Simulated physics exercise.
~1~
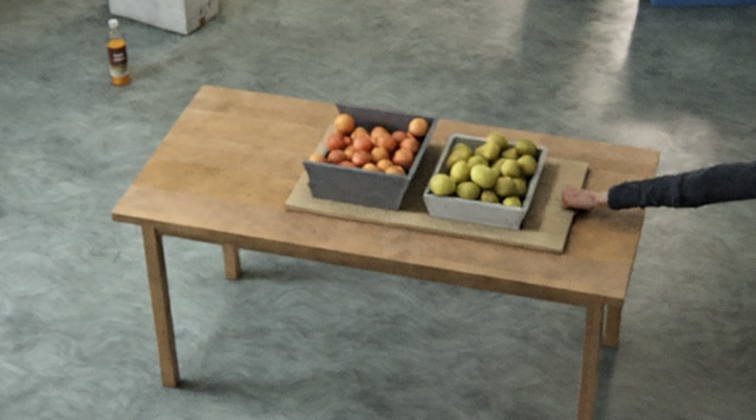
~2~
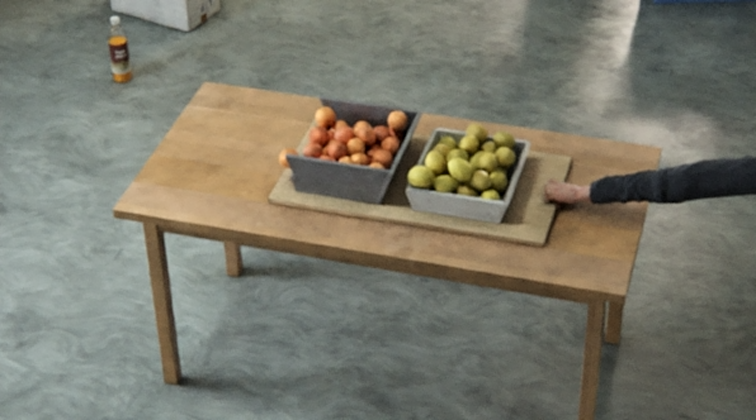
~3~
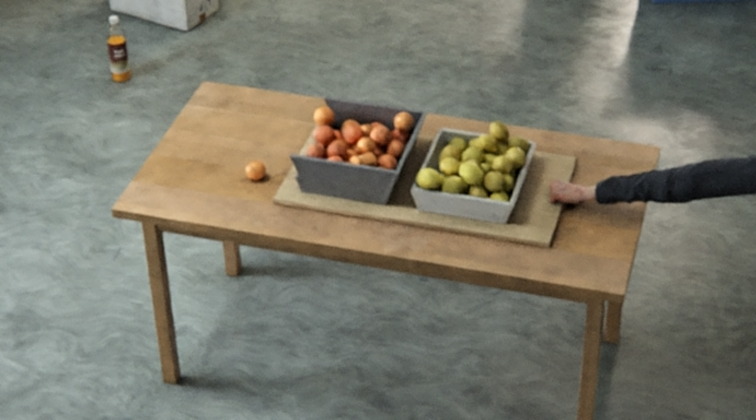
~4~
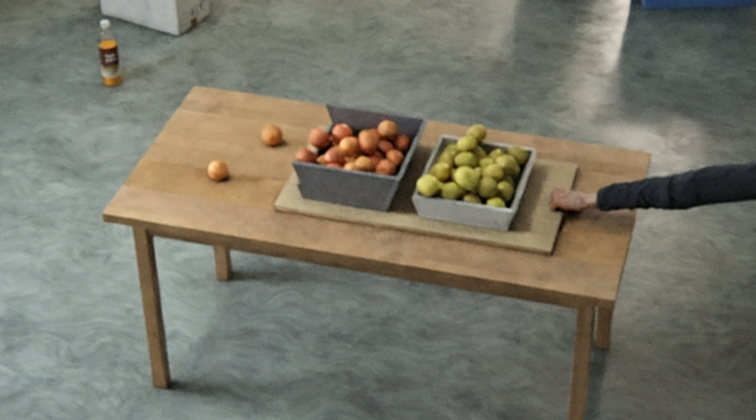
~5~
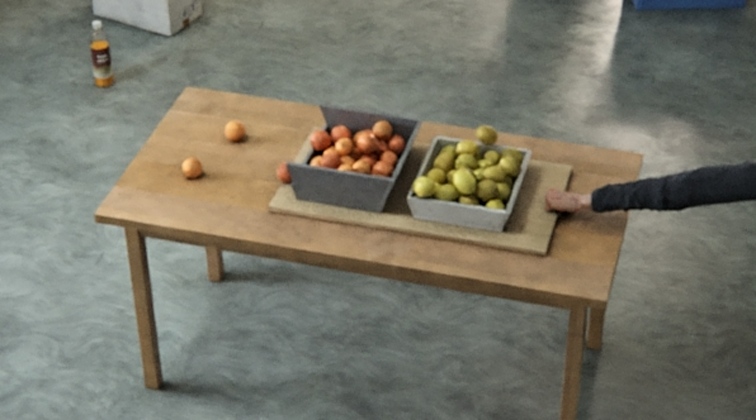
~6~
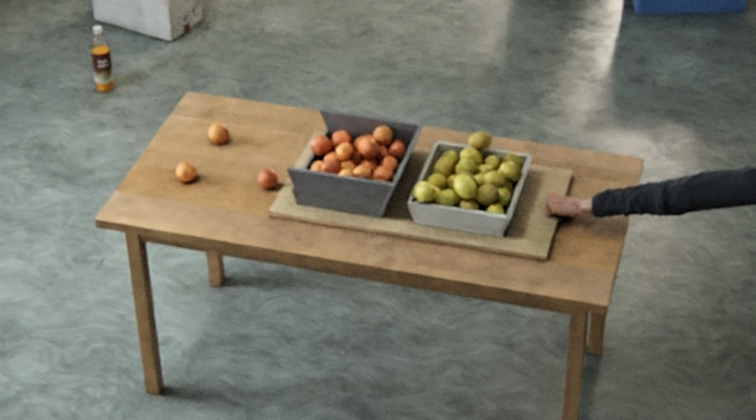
On a wooden table, a hand jerked a board back and forth beneath two containers of fruit, and three orange-red ones left the grey container one after another and ended up on the tabletop to the left, while the white container kept its yellow-green fruit.
